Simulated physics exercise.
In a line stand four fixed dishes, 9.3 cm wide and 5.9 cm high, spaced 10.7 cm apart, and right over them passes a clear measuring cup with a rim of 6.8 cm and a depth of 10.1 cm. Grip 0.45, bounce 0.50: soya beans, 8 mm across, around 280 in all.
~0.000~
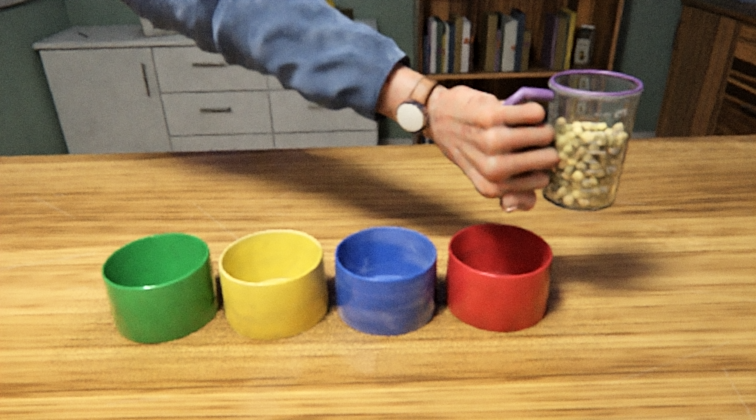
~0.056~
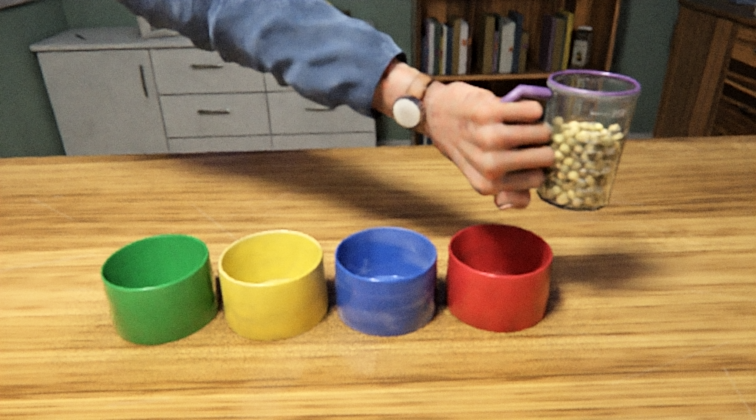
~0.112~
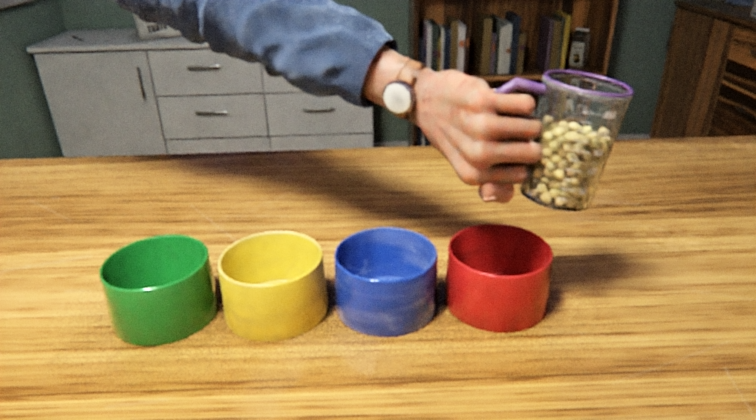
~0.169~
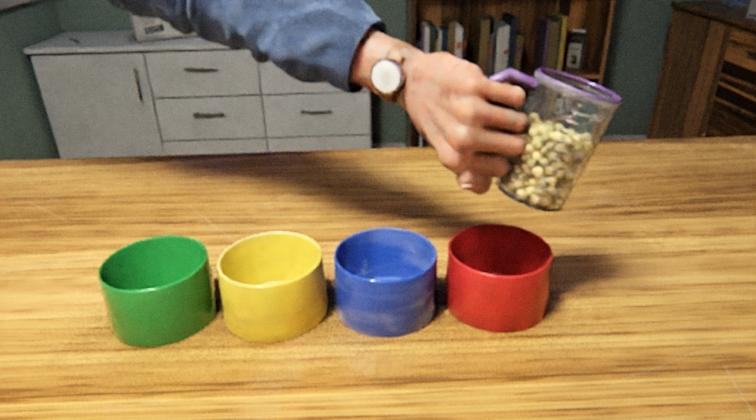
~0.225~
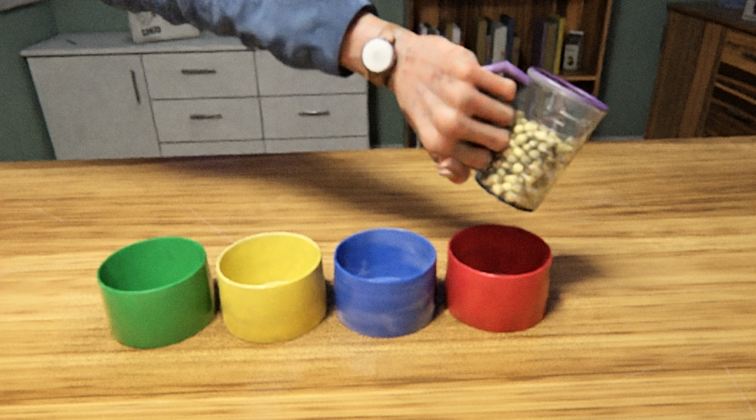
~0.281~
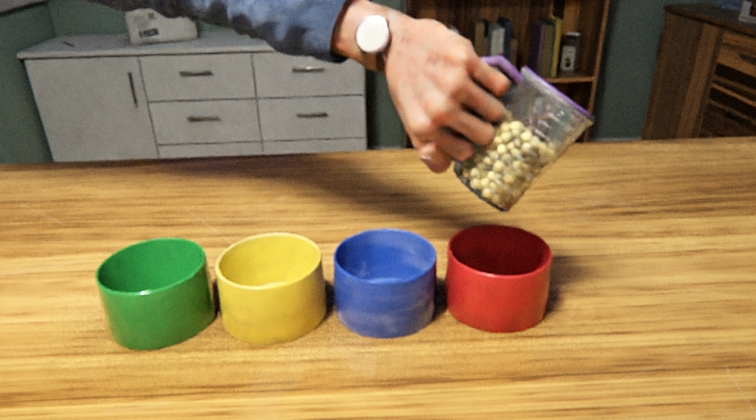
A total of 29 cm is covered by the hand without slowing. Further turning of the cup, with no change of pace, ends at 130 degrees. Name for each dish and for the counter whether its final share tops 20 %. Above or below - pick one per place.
Red: Below; blue: Above; green: Below; yellow: Below; counter: Below.
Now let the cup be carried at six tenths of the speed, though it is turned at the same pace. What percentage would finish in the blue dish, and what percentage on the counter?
Blue 0, counter 0.
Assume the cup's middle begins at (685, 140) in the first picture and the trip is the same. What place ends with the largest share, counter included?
The winner: Red.
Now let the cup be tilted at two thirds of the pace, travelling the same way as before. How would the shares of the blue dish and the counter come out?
Result - blue dish: 20; counter: 20.
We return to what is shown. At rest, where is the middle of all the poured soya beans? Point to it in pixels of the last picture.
Near (384, 291).
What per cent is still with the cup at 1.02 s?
Some 15 per cent of the load.
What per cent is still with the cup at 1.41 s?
It comes out close to 0 per cent.
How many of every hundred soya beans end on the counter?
About 5 %.
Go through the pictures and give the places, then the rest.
Cup at (586, 141), tilt 0 degrees, lip at (637, 82), moved 0.0 cm; middle of the pieces at (580, 165); red dish at (500, 249); blue dish at (386, 252); yellow dish at (271, 256); green dish at (156, 259), in the first frame.
Cup at (582, 141), tilt 2 degrees, lip at (635, 83), moved 0.3 cm; middle of the pieces at (576, 165), in the second frame.
Cup at (570, 141), tilt 8 degrees, lip at (628, 88), moved 1.4 cm; middle of the pieces at (561, 165), in the third frame.
Cup at (553, 142), tilt 18 degrees, lip at (616, 96), moved 2.8 cm; middle of the pieces at (541, 164), in the fourth frame.
Cup at (536, 142), tilt 27 degrees, lip at (603, 106), moved 4.3 cm; middle of the pieces at (520, 163), in the fifth frame.
Cup at (519, 143), tilt 36 degrees, lip at (589, 116), moved 5.7 cm; middle of the pieces at (500, 162); red dish at (499, 249); blue dish at (385, 254); yellow dish at (269, 259); green dish at (152, 264). Its pace works out near 160 degrees a second; the hand travels 26 cm a second, in the sixth frame.
Then, at 0.72 s, tilt 106 degrees; cup holds 100 %.
After 1.02 s, tilt 130 degrees; cup holds 15 %, blue 80 %.
Then, at 1.41 s, tilt 130 degrees; cup holds 0 %, blue 90 %.
By 1.8 s all is still; red 0 %, blue 90 %, green 0 %, yellow 0 %, counter 5 %.
